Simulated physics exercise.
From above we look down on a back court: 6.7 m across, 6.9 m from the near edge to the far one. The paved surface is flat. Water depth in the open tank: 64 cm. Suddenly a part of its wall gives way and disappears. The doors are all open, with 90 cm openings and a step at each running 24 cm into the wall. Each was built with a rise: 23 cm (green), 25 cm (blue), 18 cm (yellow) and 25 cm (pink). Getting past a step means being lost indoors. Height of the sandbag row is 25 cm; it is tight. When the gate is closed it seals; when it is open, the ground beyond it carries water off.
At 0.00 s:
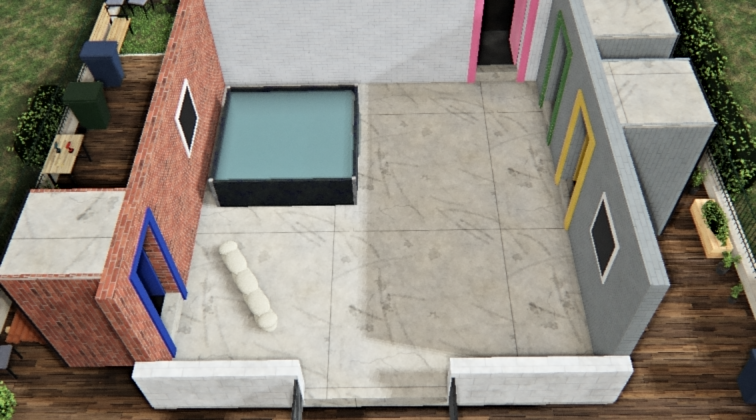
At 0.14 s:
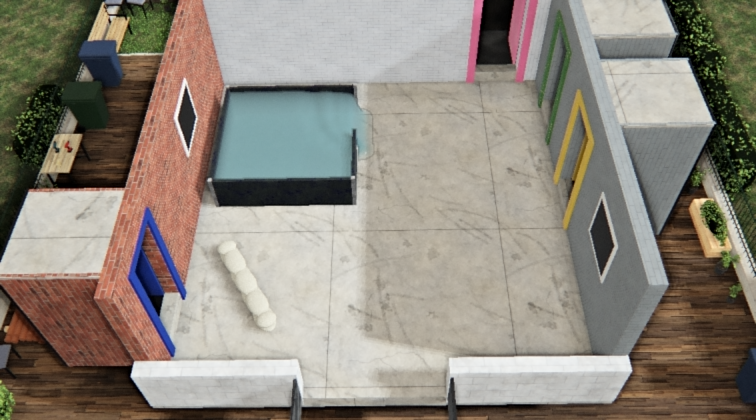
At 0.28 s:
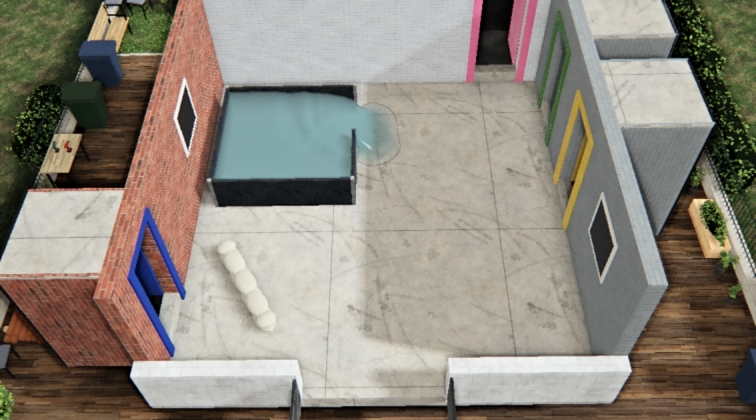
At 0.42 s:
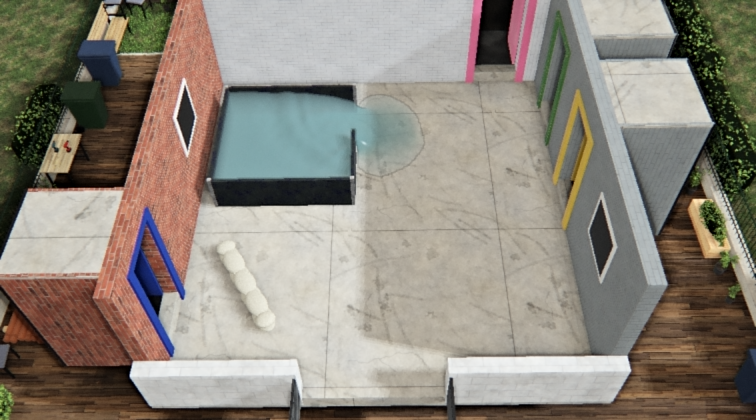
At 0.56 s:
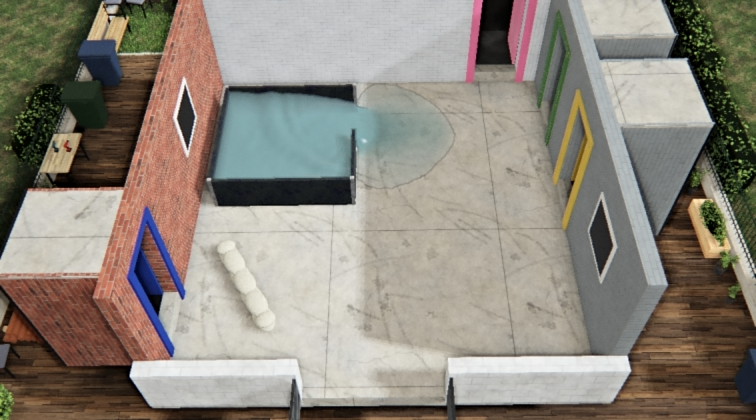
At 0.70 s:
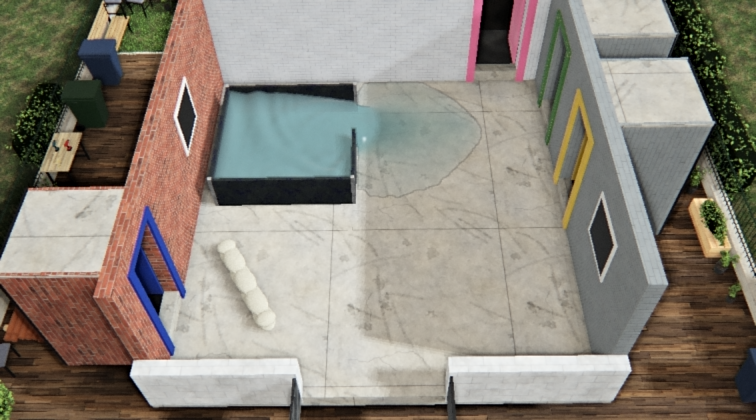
Water pours through a gap in the open tank's right wall and spreads rightward across the paving.
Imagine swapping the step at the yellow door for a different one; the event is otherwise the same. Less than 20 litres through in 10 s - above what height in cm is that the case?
Above about 13 cm.
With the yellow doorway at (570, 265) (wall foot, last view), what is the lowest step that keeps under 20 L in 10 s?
It needs roughly 6.0 cm.
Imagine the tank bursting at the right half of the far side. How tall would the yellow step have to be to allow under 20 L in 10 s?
With that break, close to 6.5 cm.
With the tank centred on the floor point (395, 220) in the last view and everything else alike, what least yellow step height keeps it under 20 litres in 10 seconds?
I'd put it at close to 35 cm.
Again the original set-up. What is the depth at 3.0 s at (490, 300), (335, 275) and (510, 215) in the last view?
In order: Around 0, 0 and 2 cm.
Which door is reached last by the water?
The blue one.
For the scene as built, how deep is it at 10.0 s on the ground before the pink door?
10.5 cm.
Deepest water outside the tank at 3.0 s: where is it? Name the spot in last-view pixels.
About (528, 93).
After 1.4 s water covers 25 % of the floor, deepest (38 cm) near (366, 125); it has not reached the yellow door.
After 3.0 s water covers 35 % of the floor, deepest (38 cm) near (528, 93); 18 cm at the yellow door, 0 litres in over its 18 cm step.
After 10.0 s water covers 95 % of the floor, deepest (14 cm) near (572, 379); 9 cm at the yellow door, 2 litres in over its 18 cm step.
At the yellow door as built, the water arrived by 1.8 s and peaked near 19 cm at 3.4 s.
With a step of 11.5 cm, 31 litres would have come in within the 10 s; with 16 cm, 5 litres. So under 20 litres takes about 13 cm.
